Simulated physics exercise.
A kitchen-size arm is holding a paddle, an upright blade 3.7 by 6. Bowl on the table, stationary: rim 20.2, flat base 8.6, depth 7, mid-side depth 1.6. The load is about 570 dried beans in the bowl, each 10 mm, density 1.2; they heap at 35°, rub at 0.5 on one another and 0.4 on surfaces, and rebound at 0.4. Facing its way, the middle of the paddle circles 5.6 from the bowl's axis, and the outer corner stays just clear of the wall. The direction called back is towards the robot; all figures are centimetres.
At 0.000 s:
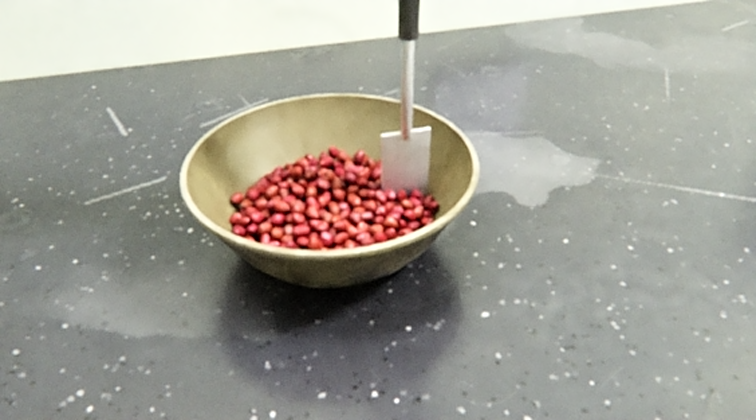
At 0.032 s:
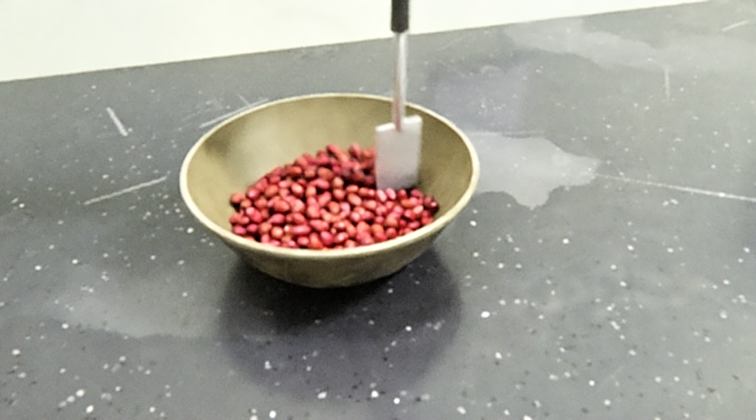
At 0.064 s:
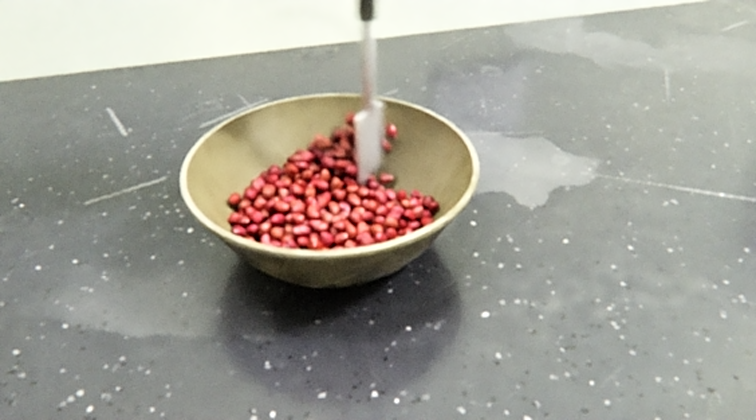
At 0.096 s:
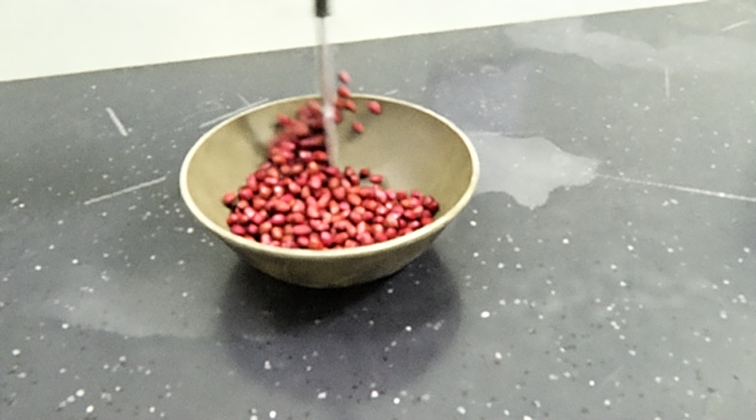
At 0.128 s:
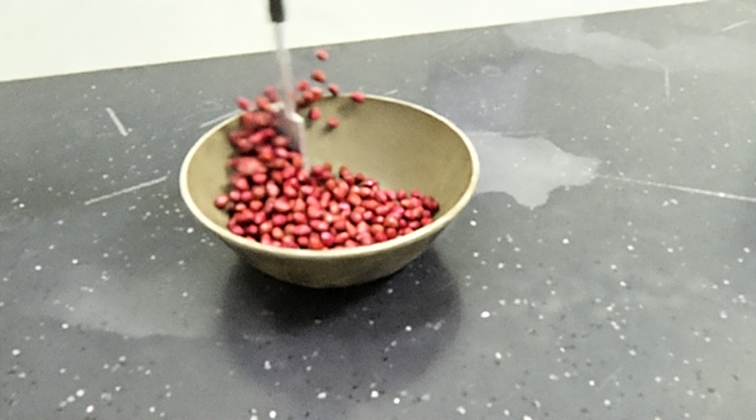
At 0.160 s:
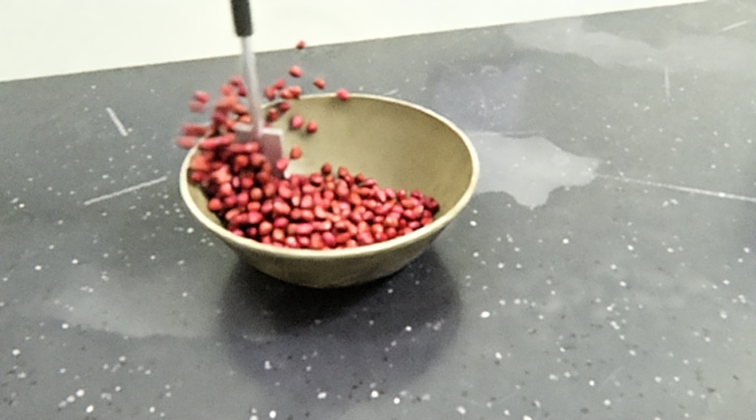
A paddle sweeps leftward through red beans in a bowl, flinging some above the rim.
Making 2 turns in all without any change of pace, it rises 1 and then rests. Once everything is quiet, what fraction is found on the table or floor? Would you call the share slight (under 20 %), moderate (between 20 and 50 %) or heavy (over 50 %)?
I would call it moderate.
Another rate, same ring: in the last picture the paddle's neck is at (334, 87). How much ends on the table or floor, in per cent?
It works out to roughly 5 percent.
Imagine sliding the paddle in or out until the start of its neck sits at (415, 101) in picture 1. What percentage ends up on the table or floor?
Some 15 per cent.
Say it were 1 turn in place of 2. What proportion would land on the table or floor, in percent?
It would be around 20 percent.
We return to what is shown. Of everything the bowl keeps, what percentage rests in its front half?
It comes to near 50 percent.
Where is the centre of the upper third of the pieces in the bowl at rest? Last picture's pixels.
Roughly pixel (332, 212).
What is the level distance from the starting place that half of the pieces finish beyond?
Roughly 8 cm, measured level.
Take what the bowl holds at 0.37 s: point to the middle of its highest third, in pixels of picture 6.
Upper-third centre: Approx. (404, 163) px.
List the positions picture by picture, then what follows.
In the first picture, paddle neck at (406, 113), 0° round; upper third of the load around (330, 205), from x 235 to 435, top at y 155; 570 in the bowl.
In the second picture, paddle neck at (399, 105), 14° round; upper third of the load around (332, 204), from x 235 to 435, top at y 150.
In the third picture, paddle neck at (368, 91), 46° round; upper third of the load around (327, 196), from x 235 to 435, top at y 110.
In the fourth picture, paddle neck at (327, 87), 79° round; upper third of the load around (310, 187), from x 230 to 435, top at y 80.
In the fifth picture, paddle neck at (286, 94), 113° round; upper third of the load around (280, 180), from x 220 to 435, top at y 55; 568 in the bowl, 2 in flight or on the tool.
In the sixth picture, paddle neck at (255, 110), 146° round; upper third of the load around (256, 186), from x 190 to 435, top at y 45; 560 in the bowl, 10 in flight or on the tool.
After 0.37 s, 7° round, highest piece 12 above the table; 459 in the bowl, 53 on the table or floor, 58 in flight or on the tool.
After 0.58 s, 228° round, highest piece 10 above the table; 404 in the bowl, 144 on the table or floor, 22 in flight or on the tool.
After 0.89 s, 0° round, highest piece 5 above the table; 401 in the bowl, 169 on the table or floor.
After 1.59 s, 0° round, highest piece 4 above the table; 401 in the bowl, 169 on the table or floor.
At rest, 401 in the bowl, 169 on the table or floor. That is 30 % on the table or floor.
